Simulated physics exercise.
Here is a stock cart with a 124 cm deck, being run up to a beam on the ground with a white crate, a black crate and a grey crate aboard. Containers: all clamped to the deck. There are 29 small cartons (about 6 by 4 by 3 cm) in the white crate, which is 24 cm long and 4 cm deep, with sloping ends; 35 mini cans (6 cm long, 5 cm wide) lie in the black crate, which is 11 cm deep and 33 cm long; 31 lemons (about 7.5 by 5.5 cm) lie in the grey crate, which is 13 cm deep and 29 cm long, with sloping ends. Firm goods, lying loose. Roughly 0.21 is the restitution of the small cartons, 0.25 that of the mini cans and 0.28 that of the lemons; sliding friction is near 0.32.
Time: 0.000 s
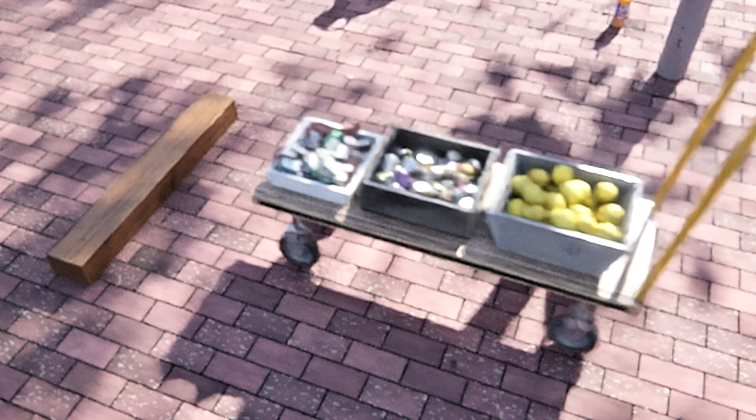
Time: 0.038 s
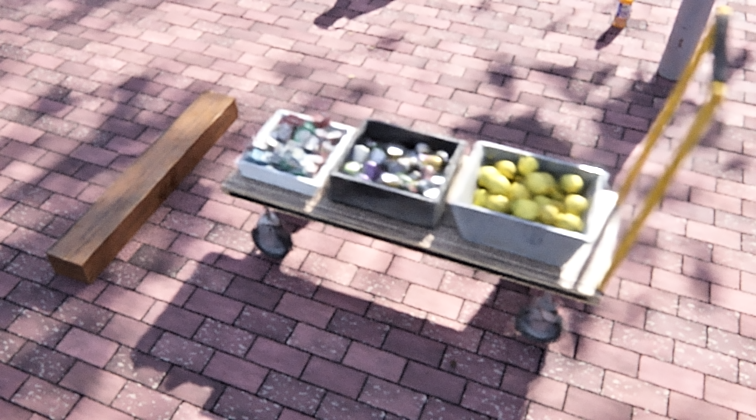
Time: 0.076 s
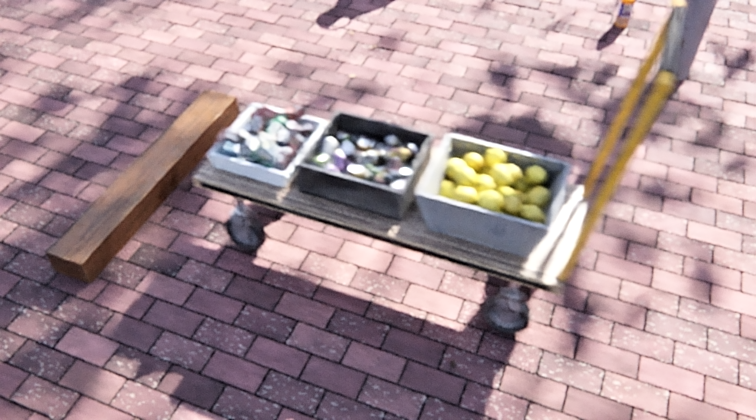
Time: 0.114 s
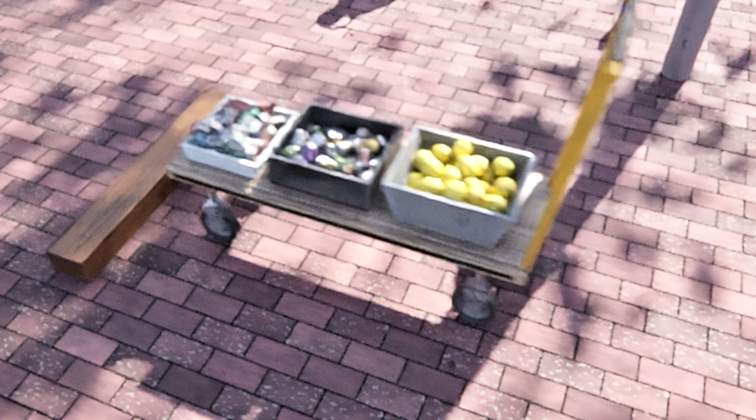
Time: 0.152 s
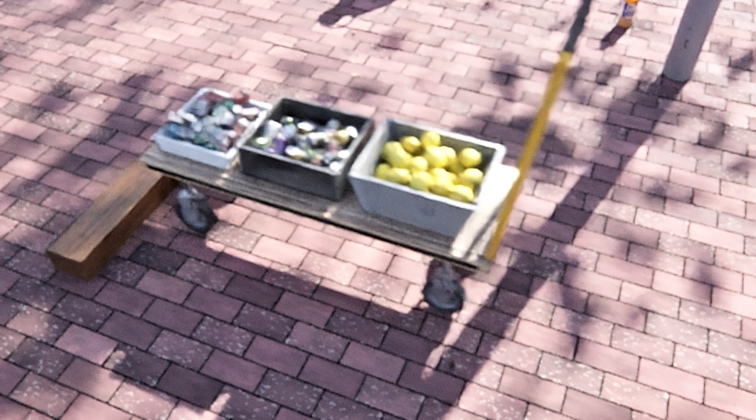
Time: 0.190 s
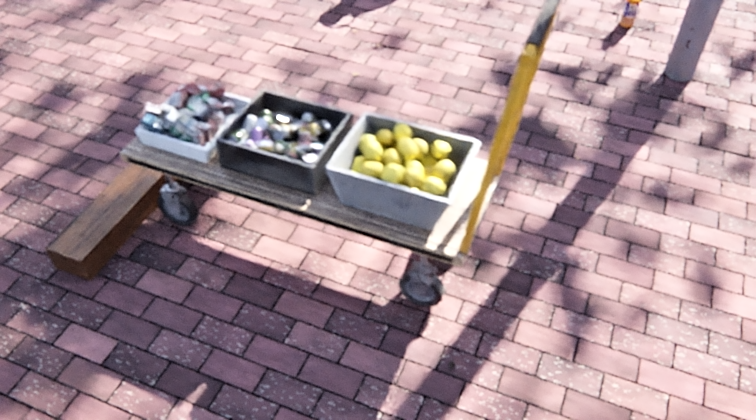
On a sunny brick pavement, a flat cart with a yellow handle rolled left toward a wooden beam, carrying small items in a white crate and a black one and yellow objects in a grey one.
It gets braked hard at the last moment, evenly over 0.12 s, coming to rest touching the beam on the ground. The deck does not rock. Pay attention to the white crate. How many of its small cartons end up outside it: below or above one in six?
The white crate sheds above one sixth of its small cartons.
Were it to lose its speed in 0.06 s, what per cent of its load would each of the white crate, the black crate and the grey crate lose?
With that change, white crate 50 per cent, black crate 0 per cent, grey crate 10 per cent.
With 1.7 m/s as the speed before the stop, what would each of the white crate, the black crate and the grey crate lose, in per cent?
White crate 20 %, black crate 0 %, grey crate 0 %.
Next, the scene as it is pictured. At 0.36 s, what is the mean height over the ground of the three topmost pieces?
56 cm.
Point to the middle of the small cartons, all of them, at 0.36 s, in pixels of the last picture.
Roughly at (156, 112).
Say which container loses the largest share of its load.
It's the white crate.
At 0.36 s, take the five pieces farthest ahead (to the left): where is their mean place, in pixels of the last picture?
Mean position approx. (105, 91).
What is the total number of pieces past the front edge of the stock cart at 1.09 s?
Count: Approx. 12.
After 0.24 s, 1 of 29 out of the white crate, 0 of 35 out of the black crate and 0 of 31 out of the grey crate.
After 0.36 s, 11 of 29 out of the white crate, 0 of 35 out of the black crate and 0 of 31 out of the grey crate.
After 0.59 s, 12 of 29 out of the white crate, 0 of 35 out of the black crate and 1 of 31 out of the grey crate.
Final count (at 1.09 s), 12 of 29 out of the white crate, 0 of 35 out of the black crate and 1 of 31 out of the grey crate. Asked share, 12 of 29, 41 per cent.
